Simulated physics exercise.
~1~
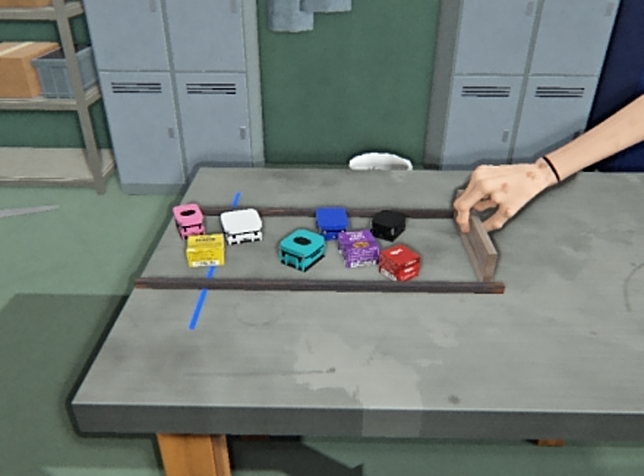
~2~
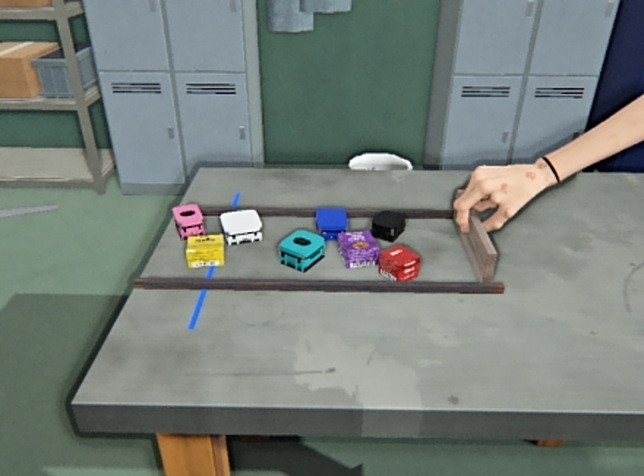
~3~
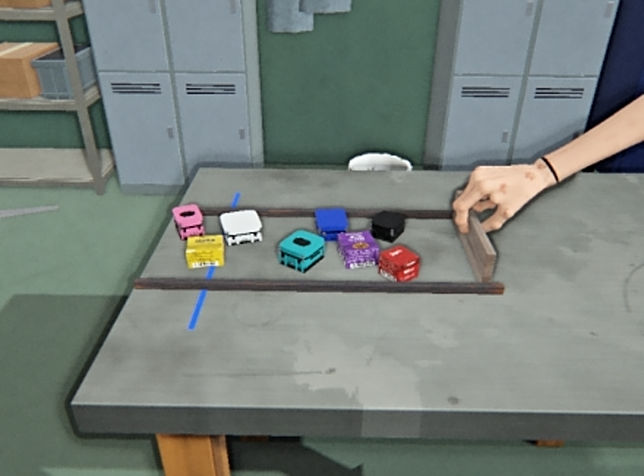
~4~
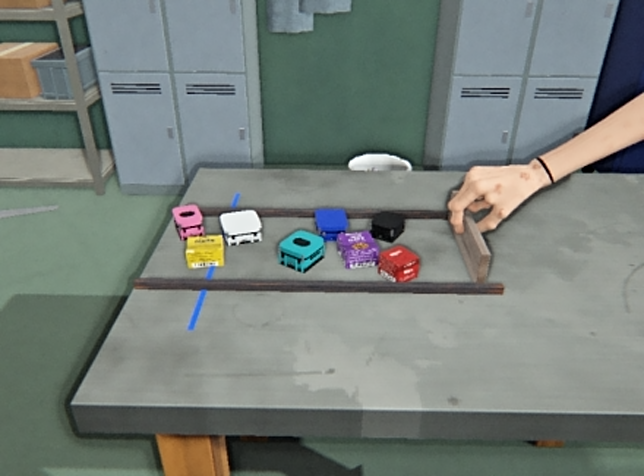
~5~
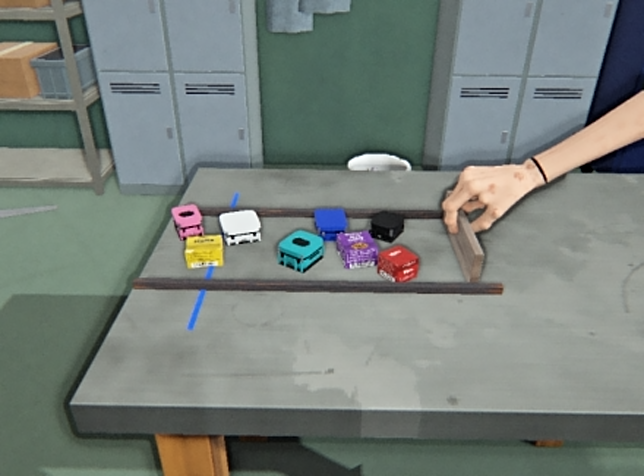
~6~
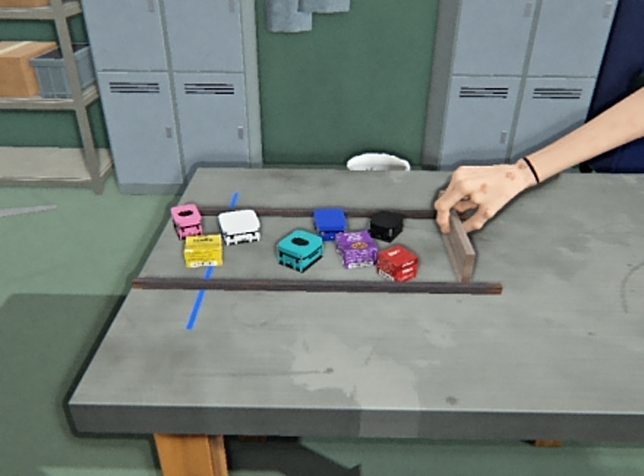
The footage shows eight small colourful objects scattered between two rails on a grey table, with a strip of blue tape at the left, while a hand at the right slides an upright board slightly leftward and the objects stay virtually still.
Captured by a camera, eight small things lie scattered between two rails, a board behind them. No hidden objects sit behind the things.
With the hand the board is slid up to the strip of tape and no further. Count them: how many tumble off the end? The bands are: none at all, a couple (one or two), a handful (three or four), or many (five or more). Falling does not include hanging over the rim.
The loss over the edge is three or four.
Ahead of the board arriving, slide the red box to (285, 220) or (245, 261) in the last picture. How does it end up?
At the first place it goes off the edge, and at the second it goes off the edge.
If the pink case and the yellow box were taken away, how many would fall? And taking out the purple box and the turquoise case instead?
Count of fallen: 1 / 2.
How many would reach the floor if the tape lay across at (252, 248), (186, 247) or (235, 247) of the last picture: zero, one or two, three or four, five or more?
So, one after another, I'd give one to two; 5 or more; one or two.
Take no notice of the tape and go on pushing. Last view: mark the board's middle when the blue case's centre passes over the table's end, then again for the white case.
The middle is at (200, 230) when it's the blue case, and at (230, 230) when it's the white case.
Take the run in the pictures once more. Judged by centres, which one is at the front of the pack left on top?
The turquoise case finishes closest.
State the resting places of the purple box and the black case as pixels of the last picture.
Listed as asked: First (199, 244), and then (209, 227).
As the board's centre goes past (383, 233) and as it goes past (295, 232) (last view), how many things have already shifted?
By the first moment it's 2, by the second it's 6.
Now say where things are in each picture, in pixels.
Pink case (189, 222); yellow box (206, 251); white case (242, 227); board (473, 234); tape (220, 247), in the first picture.
Yellow box (206, 251); red box (399, 265), in the second picture.
White case (241, 228); turquoise case (302, 251), in the third picture.
Pink case (188, 222); board (466, 235), in the fourth picture.
Yellow box (205, 251); blue case (331, 226), in the fifth picture.
Pink case (187, 222); yellow box (204, 251); white case (240, 228); board (453, 235); tape (218, 247), in the sixth picture.
Soon after, none off yet; pink case at rest near (187, 222); yellow box at rest near (204, 251); white case at rest near (240, 228).
After that, none off yet; pink case at rest near (186, 222); yellow box at rest near (204, 251); white case displaced a little near (221, 227).
In the end, the number that fall off is three or four; gone, white case, yellow box and pink case.
